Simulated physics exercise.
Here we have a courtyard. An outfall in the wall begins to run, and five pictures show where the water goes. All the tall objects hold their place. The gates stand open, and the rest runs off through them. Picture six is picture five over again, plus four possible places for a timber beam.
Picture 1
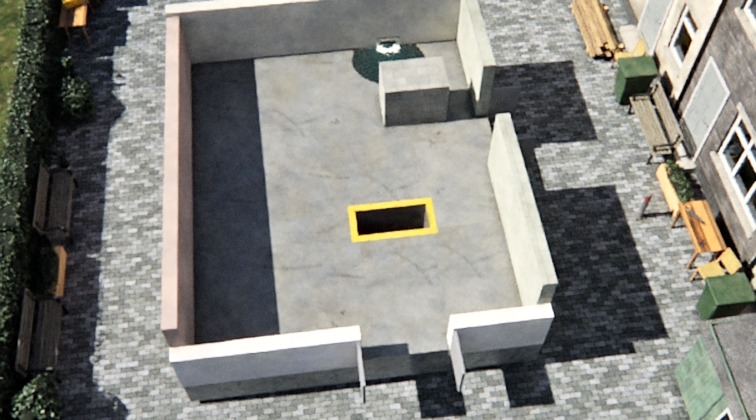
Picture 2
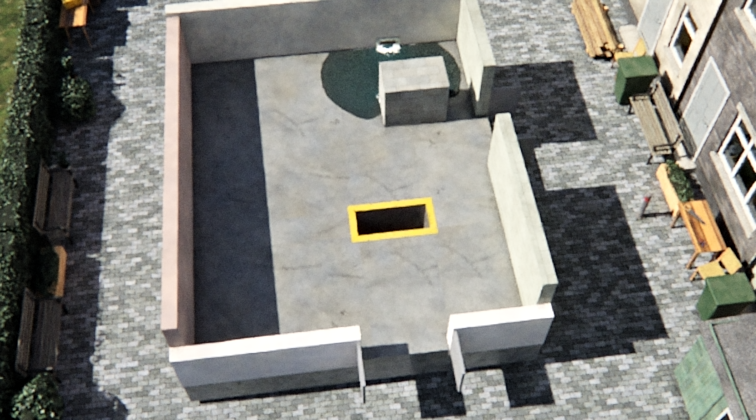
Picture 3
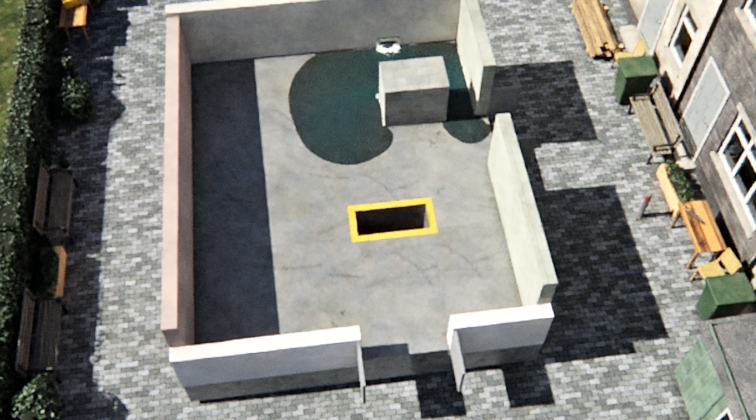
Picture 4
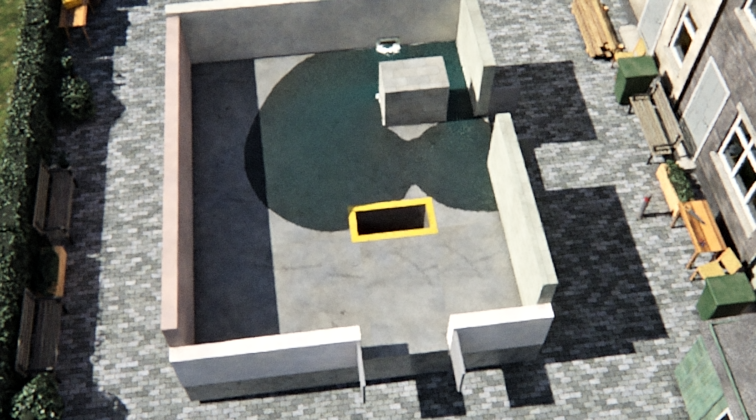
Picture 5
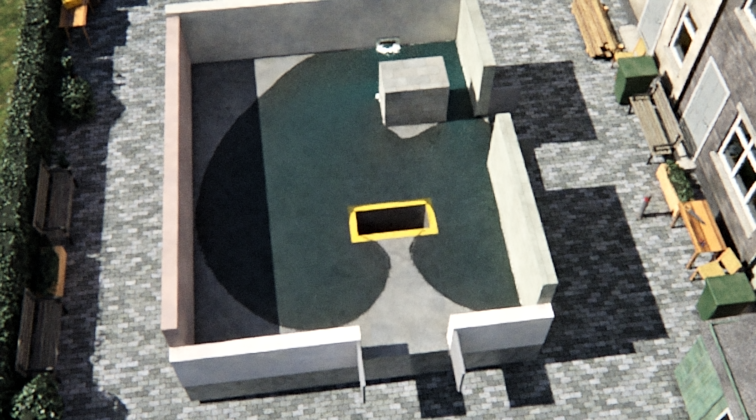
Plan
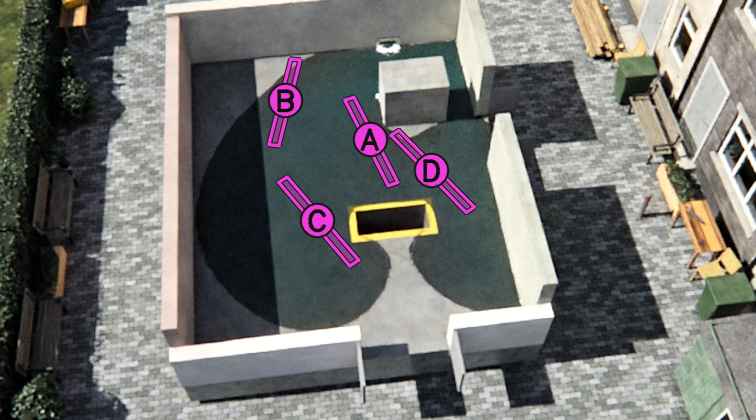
Dark green water spreads across the walled courtyard floor, flowing around a block and the yellow-edged gully.
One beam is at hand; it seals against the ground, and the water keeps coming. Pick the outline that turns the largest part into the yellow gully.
Best: C.
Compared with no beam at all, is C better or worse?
It is better.
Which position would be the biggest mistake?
Here it is position D.
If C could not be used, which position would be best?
B.
On the marked copy, A from (349, 98) to (393, 184); B from (273, 145) to (295, 59); C from (282, 179) to (354, 263); D from (394, 132) to (470, 209).
With A, about 19 % of the stream goes into the yellow gully, about 78 % out by the gates.
With B, about 26 % of the stream goes into the yellow gully, about 72 % out by the gates.
With C, about 38 % of the stream goes into the yellow gully, about 60 % out by the gates.
With D, about 14 % of the stream goes into the yellow gully, about 83 % out by the gates.
